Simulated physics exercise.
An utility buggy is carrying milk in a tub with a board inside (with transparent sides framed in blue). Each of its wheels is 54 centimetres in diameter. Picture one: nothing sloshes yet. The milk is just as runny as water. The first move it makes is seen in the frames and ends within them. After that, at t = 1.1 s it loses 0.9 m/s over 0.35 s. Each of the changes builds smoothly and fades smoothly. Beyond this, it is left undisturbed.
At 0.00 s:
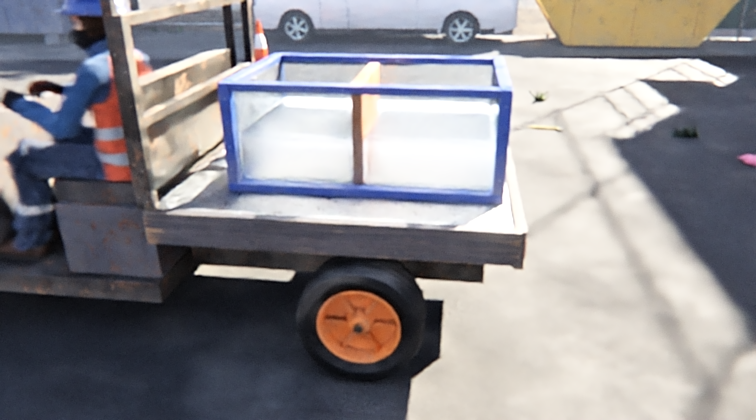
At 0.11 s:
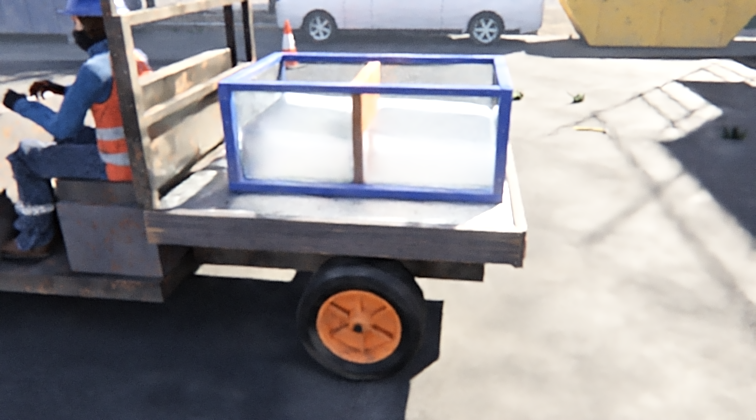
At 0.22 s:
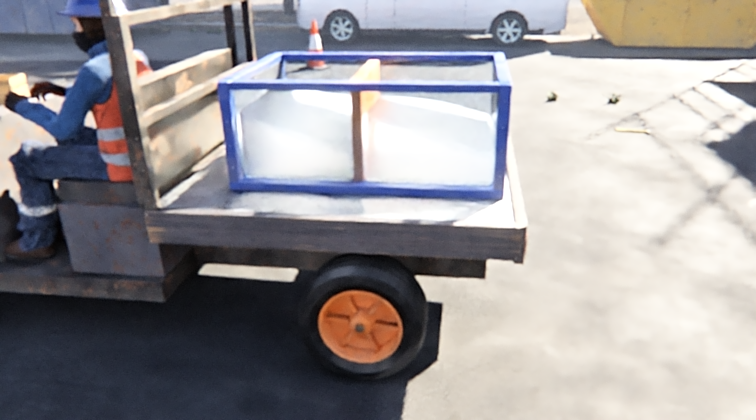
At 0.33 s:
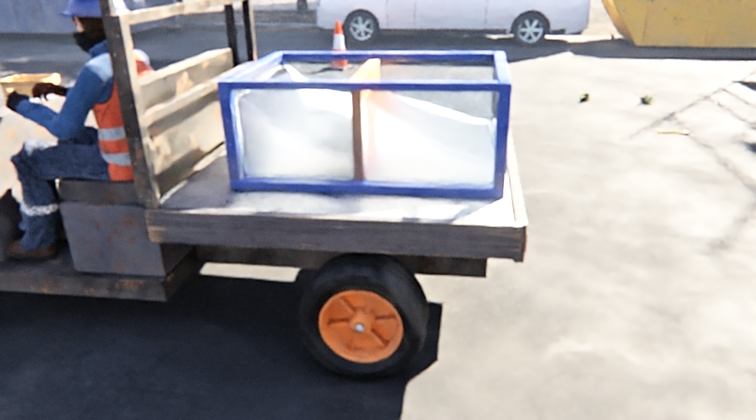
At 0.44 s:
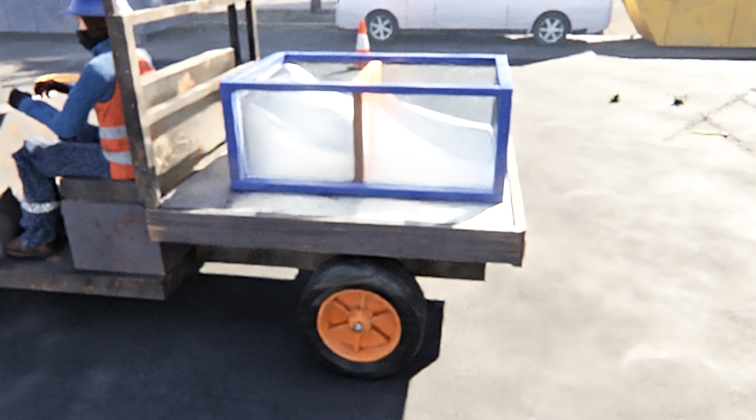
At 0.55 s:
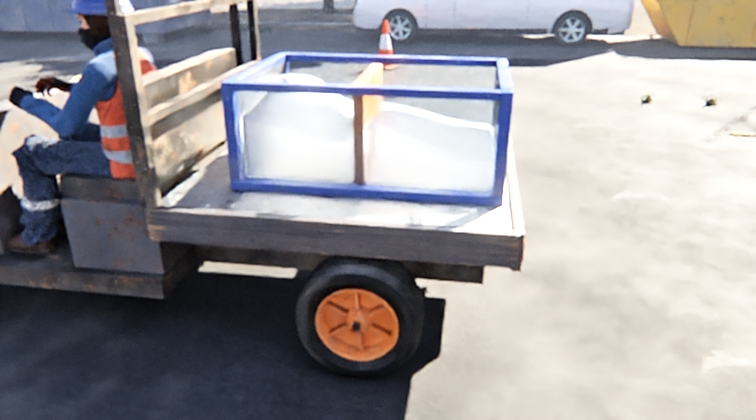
The footage shows a driver in an orange vest on a utility buggy rolling left, carrying white liquid in a blue-framed clear tub with a board inside; the initially flat liquid climbs toward the front, then its slope eases slightly.
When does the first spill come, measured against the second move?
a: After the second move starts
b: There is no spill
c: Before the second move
Option a: After the second move starts.
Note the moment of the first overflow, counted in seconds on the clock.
That comes at some 1.9 s.
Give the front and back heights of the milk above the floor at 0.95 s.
I'd say some 22 centimetres in front and some 28 centimetres behind.
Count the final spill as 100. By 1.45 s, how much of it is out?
0 %.
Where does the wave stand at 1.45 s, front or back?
Tilt: Towards the forward end.
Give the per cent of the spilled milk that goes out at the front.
It comes to about 10 per cent of the spill.
By 0.95 s front 21 cm, middle 19 cm, back 28 cm above the floor; no loss so far.
By 1.45 s front 41 cm, middle 36 cm, back 7 cm above the floor; no loss so far.
By 1.95 s front 19 cm, middle 15 cm, back 30 cm above the floor; the loss stands at 1 per cent, mostly over the near side, some over the far side.
By 4.43 s the loss stands at 2 per cent, mostly over the near side, some over the far side; the first of it left at about 1.85 s, and the second move began at 1.1 s.
